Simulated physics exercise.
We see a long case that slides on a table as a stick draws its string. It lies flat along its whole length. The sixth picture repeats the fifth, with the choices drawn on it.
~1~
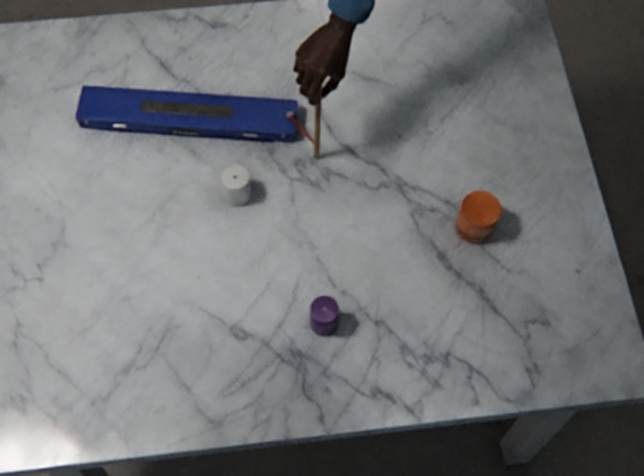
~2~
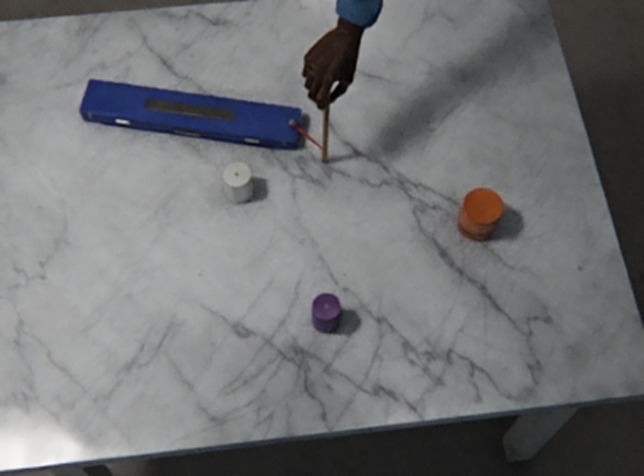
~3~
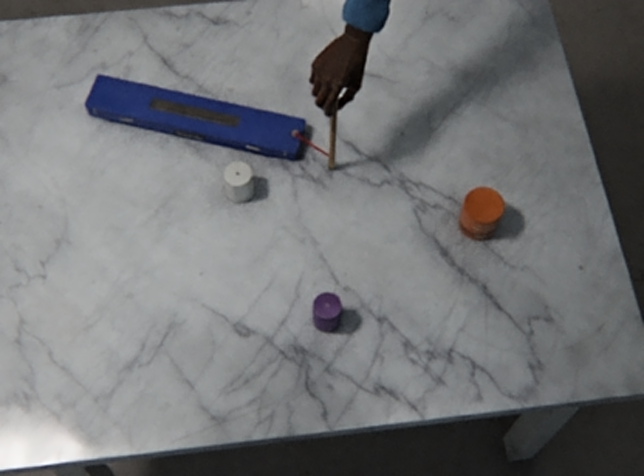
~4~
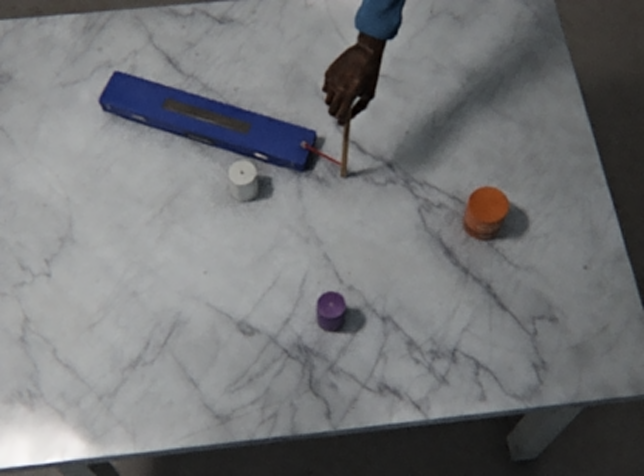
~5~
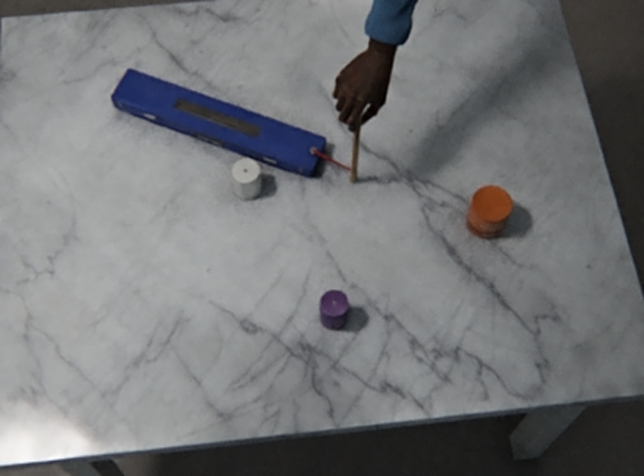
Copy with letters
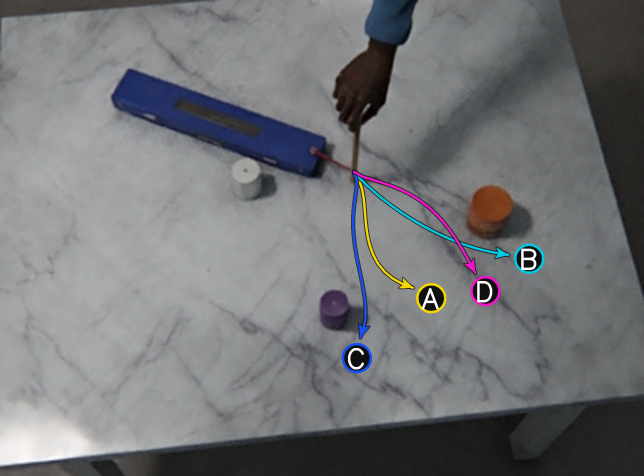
The video shows a dark hand holding a thin stick that draws a long blue case by a red string rightward across a marble table, the case gradually angling, while white, purple and orange cylindrical objects stand nearby.
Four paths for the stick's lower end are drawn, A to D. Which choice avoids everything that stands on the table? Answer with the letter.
With D nothing is hit.
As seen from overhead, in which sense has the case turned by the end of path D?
It turns clockwise.
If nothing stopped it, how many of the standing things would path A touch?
One.
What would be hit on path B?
It meets the orange jar.
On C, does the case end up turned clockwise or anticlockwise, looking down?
Clockwise.
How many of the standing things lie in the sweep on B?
It touches one.
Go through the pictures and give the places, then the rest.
The first frame shows blue case (187, 109); white candle (236, 186); orange jar (478, 218).
The second frame shows blue case (191, 110); white candle (238, 183).
The third frame shows blue case (195, 113); purple candle (327, 312).
The fourth frame shows blue case (206, 116); orange jar (485, 214).
The fifth frame shows blue case (217, 118); white candle (247, 180); orange jar (488, 213); purple candle (334, 310).
On the copy, A from (354, 172) via (368, 235) to (413, 288); B from (354, 172) via (426, 228) to (509, 255); C from (354, 172) via (357, 256) to (361, 338); D from (354, 172) via (428, 207) to (475, 273).
On D. First, foot of the stick (408, 195), middle of the case (269, 139).
Then, foot of the stick (452, 234), middle of the case (316, 162).
Finally, foot of the stick (476, 276), middle of the case (349, 186); nothing has been touched.
By contrast, A meets the white candle; B meets the orange jar; C meets the white candle and purple candle.
